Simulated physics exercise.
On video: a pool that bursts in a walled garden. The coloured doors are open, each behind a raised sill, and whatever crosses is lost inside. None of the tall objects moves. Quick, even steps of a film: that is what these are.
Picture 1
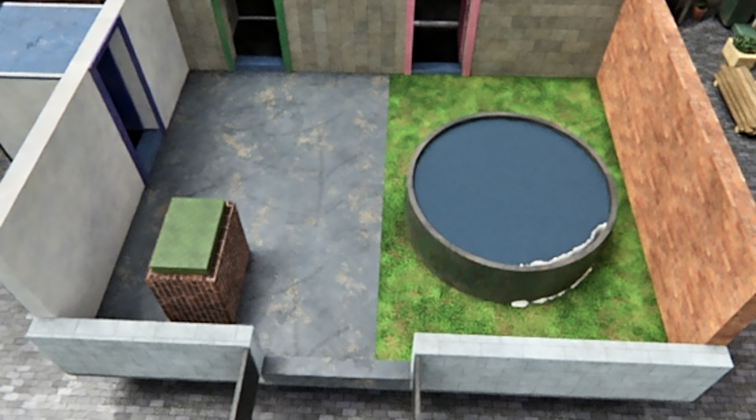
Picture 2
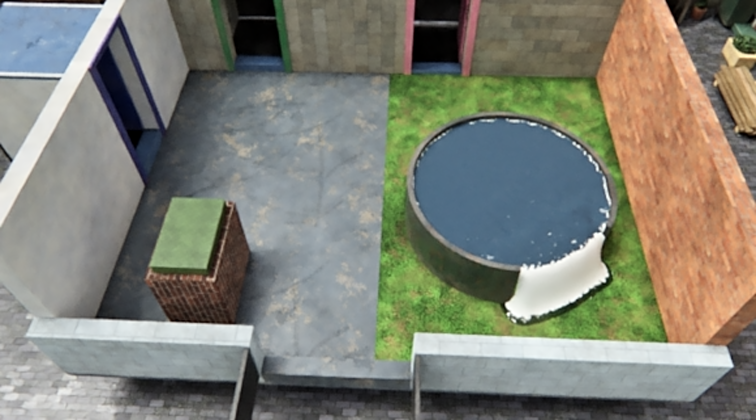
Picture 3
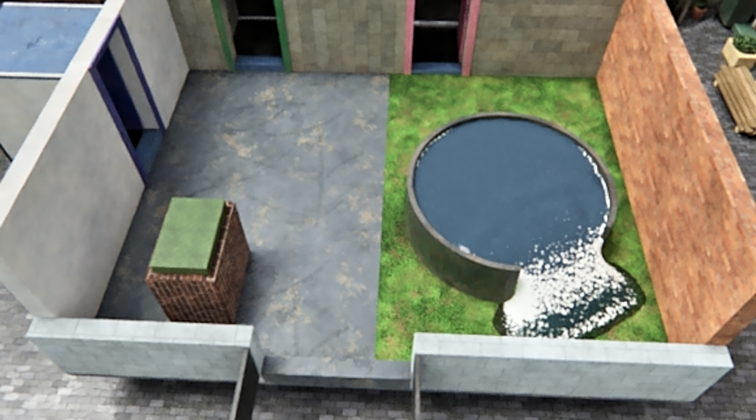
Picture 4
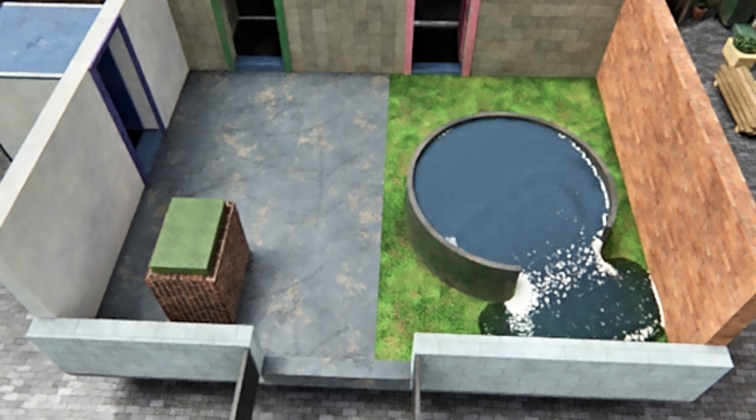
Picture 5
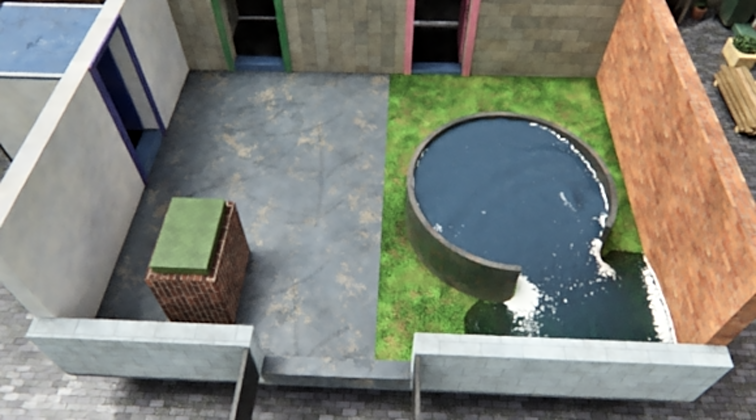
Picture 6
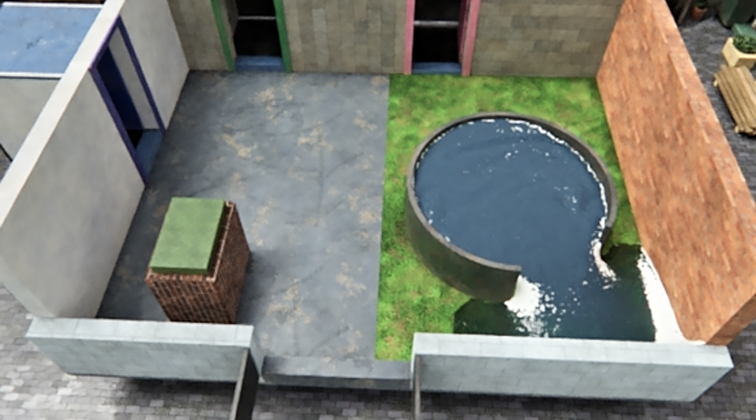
Water in a round tank on the grass at the right of a walled garden breaks through the front right side in a white sheet. It pours through the gap, foaming, then spreads as a dark pool along the front wall and against the brick wall, while the paved left side stays dry.
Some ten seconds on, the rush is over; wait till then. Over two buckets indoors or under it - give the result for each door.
As I see it, blue door: Up to two buckets; pink door: Up to two buckets; green door: Up to two buckets.
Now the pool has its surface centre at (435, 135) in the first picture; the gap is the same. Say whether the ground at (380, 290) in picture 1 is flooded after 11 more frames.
Well, it ends up swamped there.
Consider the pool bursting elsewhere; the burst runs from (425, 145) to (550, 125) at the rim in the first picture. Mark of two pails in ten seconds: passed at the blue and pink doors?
The blue door comes in lower, while the pink door ends up above.
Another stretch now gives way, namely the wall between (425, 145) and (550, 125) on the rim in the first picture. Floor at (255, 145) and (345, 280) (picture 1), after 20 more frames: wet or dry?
Soaked; untouched.
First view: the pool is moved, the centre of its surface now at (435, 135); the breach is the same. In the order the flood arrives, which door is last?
My pick is the green one.
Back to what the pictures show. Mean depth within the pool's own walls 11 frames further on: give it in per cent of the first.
I'd say around 56 per cent.
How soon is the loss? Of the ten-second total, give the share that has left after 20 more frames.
Note - share reached: 20 %.
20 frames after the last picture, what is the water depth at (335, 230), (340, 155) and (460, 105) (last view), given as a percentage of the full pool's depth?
Going in order, that's 4, 0 and 0 %.
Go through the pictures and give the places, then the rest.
In the first picture, the round tank at (510, 187) is whole and still.
In the second picture, the front is at (605, 270), out from the gap at (563, 278).
In the third picture, water pours out at (562, 281) and has run to (640, 298).
In the fourth picture, water pours out at (561, 282) and has run to (661, 324).
In the fifth picture, water pours out at (562, 282) and has run to a hidden place.
In the sixth picture, water pours out at (562, 282) and has run to a hidden place.
A moment on, water covers 10 % of the floor; the blue door not reached, the pink door not reached, the green door not reached.
Next, water covers 25 % of the floor; the blue door not reached, the pink door not reached, the green door not reached.
Then, water covers 50 % of the floor; the blue door not reached, the pink door not reached, the green door not reached.
Later, water covers 95 % of the floor; the blue door wet at the sill, nothing in, the pink door wet at the sill, nothing in, the green door wet at the sill, nothing in.
In the end, water covers 100 % of the floor; the blue door wet at the sill, nothing in, the pink door wet at the sill, nothing in, the green door wet at the sill, nothing in.
